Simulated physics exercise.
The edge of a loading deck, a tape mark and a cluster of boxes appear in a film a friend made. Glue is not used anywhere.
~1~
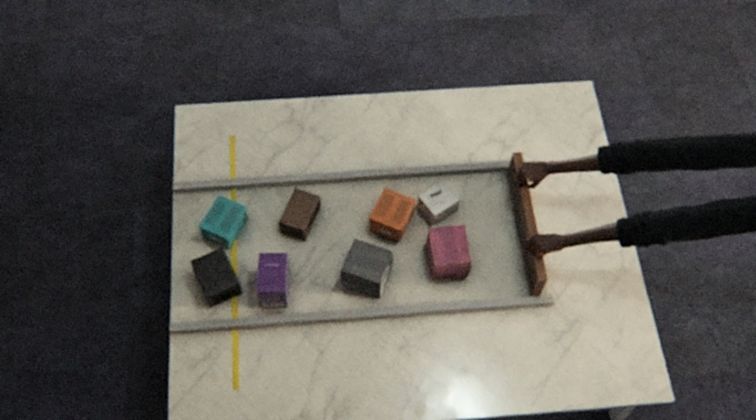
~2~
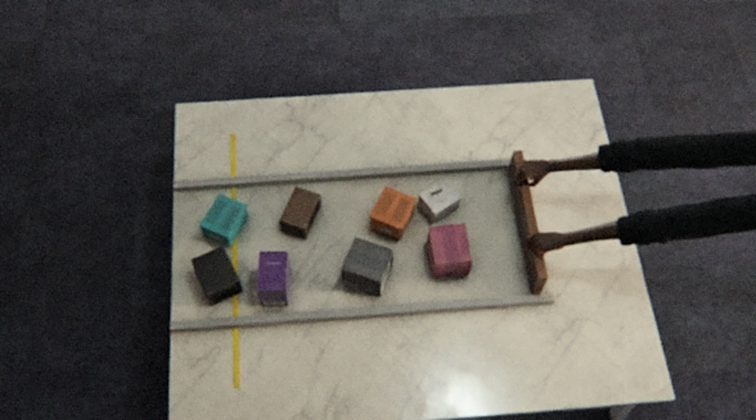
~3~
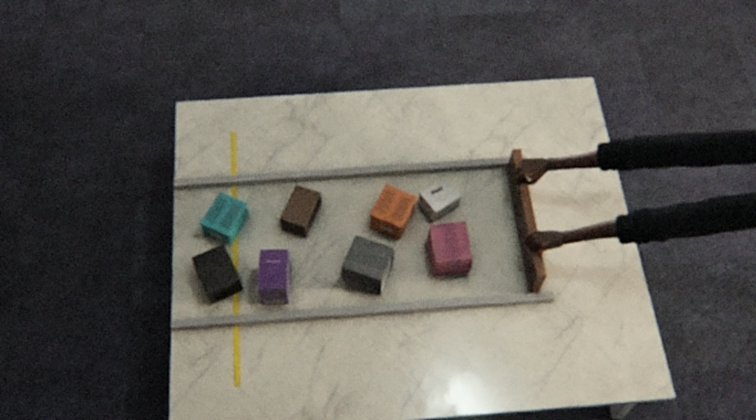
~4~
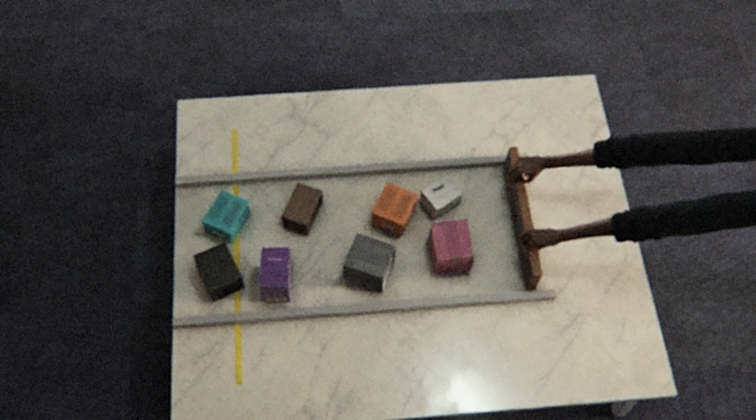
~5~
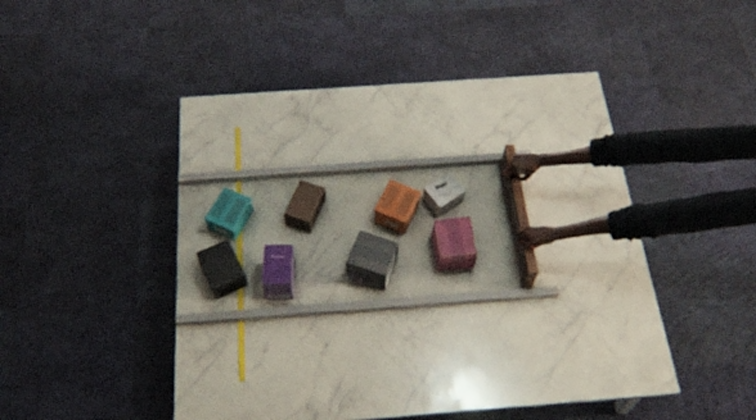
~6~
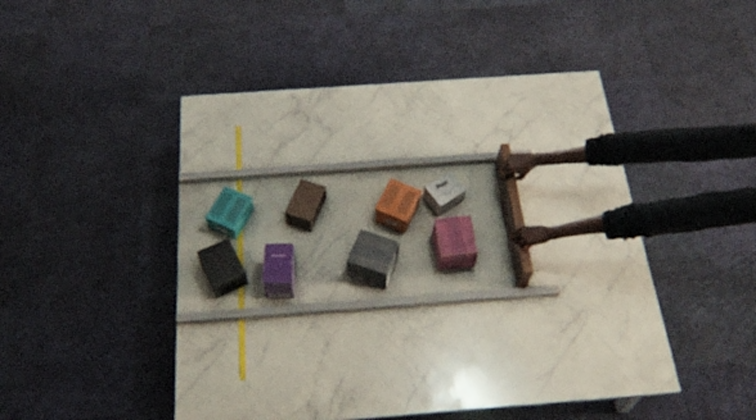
We see eight small coloured boxes between two rails on a pale marbled board crossed by a yellow line; two dark arms at the right shift a brown bar slightly left, while the boxes stay in place relative to the board.
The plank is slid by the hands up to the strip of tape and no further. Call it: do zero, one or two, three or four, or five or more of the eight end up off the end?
Three or four end up off it.
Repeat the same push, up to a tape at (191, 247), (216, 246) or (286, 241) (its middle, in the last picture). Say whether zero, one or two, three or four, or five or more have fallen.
One after another: Five or more; five or more; either one or two.
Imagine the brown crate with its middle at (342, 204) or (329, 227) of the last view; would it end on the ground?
Well, in both cases in turn, the brown crate stays where it is and then stays where it is.
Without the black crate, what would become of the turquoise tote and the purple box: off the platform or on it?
Result - turquoise tote: It comes off; purple box: It comes off.
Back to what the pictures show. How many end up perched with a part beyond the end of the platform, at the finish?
3 is the number.
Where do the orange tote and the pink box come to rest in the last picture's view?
The orange tote comes to rest close to (198, 225), while the pink box rests close to (220, 260).
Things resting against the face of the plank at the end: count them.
The answer is 2.
A little later, none off yet; black crate at rest near (223, 268); turquoise tote at rest near (231, 213); purple box at rest near (280, 271).
Next, none off yet; black crate at rest near (223, 268); turquoise tote at rest near (231, 213); purple box shifted a little near (266, 272).
Later still, none off yet; black crate tilted a little near (161, 269); turquoise tote shifted about its own width near (200, 219); purple box shifted well along near (194, 278).
When it is over, the number that fall off is three or four; down, purple box, turquoise tote and black crate.
